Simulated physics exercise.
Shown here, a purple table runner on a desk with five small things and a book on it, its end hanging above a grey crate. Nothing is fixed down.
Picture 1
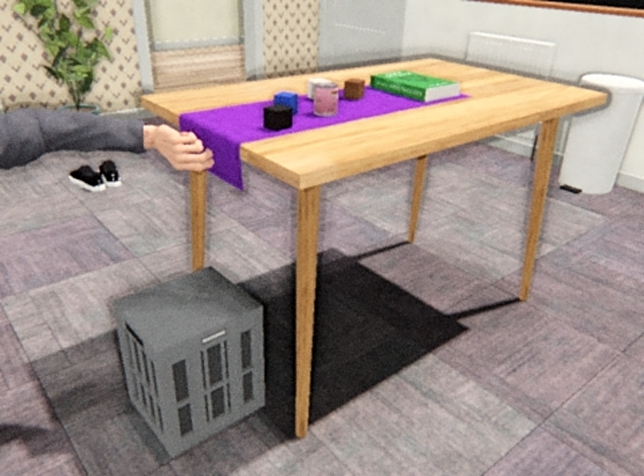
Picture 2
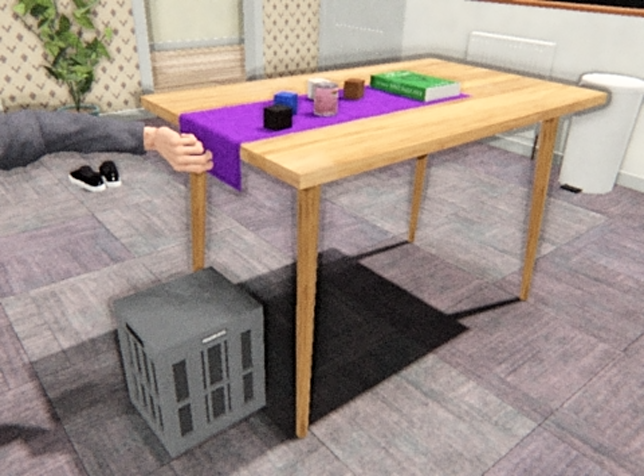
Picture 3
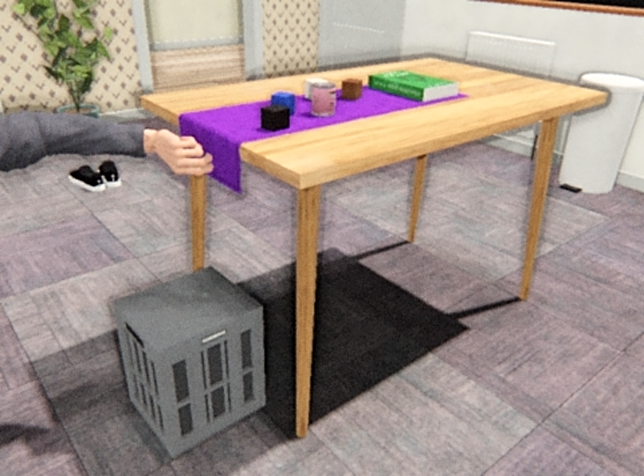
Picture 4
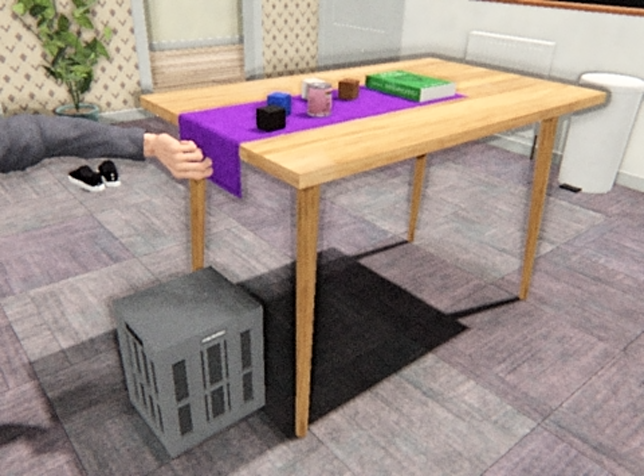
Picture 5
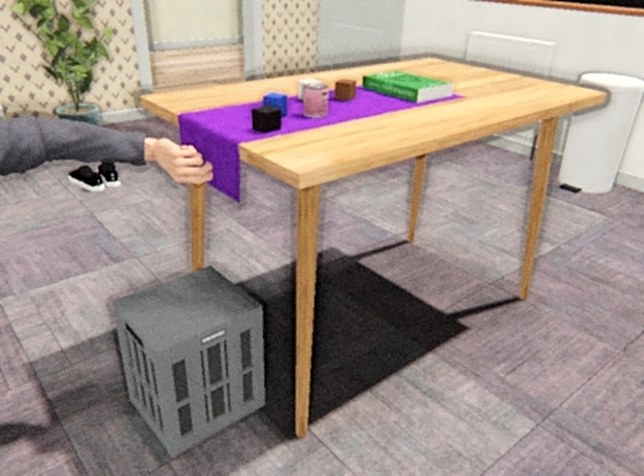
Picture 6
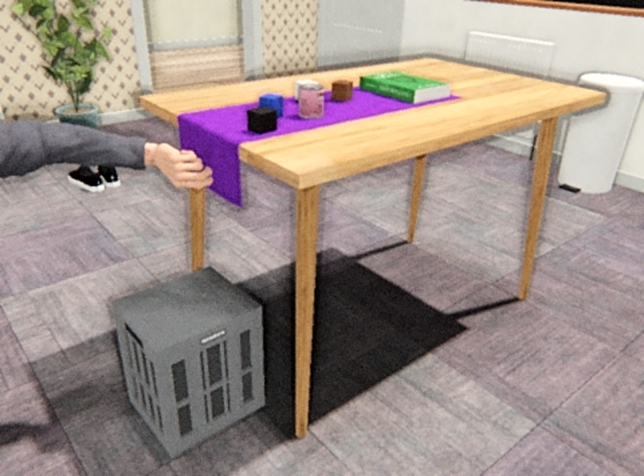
On a wooden table above a grey crate, a hand gripped the hanging end of a purple runner and slowly drew it down a little, shifting the small blocks, pink can and green book slightly left.
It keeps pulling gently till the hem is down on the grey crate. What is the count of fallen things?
The count of fallen things is three.
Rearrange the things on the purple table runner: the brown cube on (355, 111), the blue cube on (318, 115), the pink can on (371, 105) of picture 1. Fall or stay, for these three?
The brown cube remains up, the blue cube is carried off, the pink can stays on.
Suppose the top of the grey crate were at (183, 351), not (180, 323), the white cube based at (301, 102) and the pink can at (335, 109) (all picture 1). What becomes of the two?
The white cube goes over, the pink can goes over.
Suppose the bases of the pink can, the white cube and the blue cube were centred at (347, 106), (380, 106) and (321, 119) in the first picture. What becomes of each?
The pink can keeps its place on top, the white cube survives, the blue cube is carried off.
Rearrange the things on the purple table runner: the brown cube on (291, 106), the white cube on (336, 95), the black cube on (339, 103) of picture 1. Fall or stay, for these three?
The brown cube drops off; the white cube survives; the black cube holds on.
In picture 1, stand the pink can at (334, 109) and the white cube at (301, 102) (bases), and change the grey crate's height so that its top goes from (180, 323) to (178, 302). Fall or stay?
The pink can stays on, the white cube does not fall.
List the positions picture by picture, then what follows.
The first frame shows hem (243, 191); black cube (278, 107); blue cube (286, 94); pink can (327, 84); white cube (319, 81); brown cube (355, 80); top of the crate (180, 323).
The second frame shows hem (242, 192); black cube (278, 107).
The third frame shows hem (242, 194); blue cube (283, 94).
The fourth frame shows hem (242, 198); pink can (320, 85); top of the crate (180, 323).
The fifth frame shows hem (240, 203); white cube (310, 81).
The sixth frame shows hem (243, 207); black cube (262, 110); blue cube (271, 96); pink can (312, 86); white cube (307, 82); brown cube (342, 82).
Early on, hem near (212, 247); black cube gone.
Midway, hem near (213, 282); black cube, blue cube and pink can gone.
Finally, hem on the crate; black cube, blue cube and pink can gone. It carries off three.
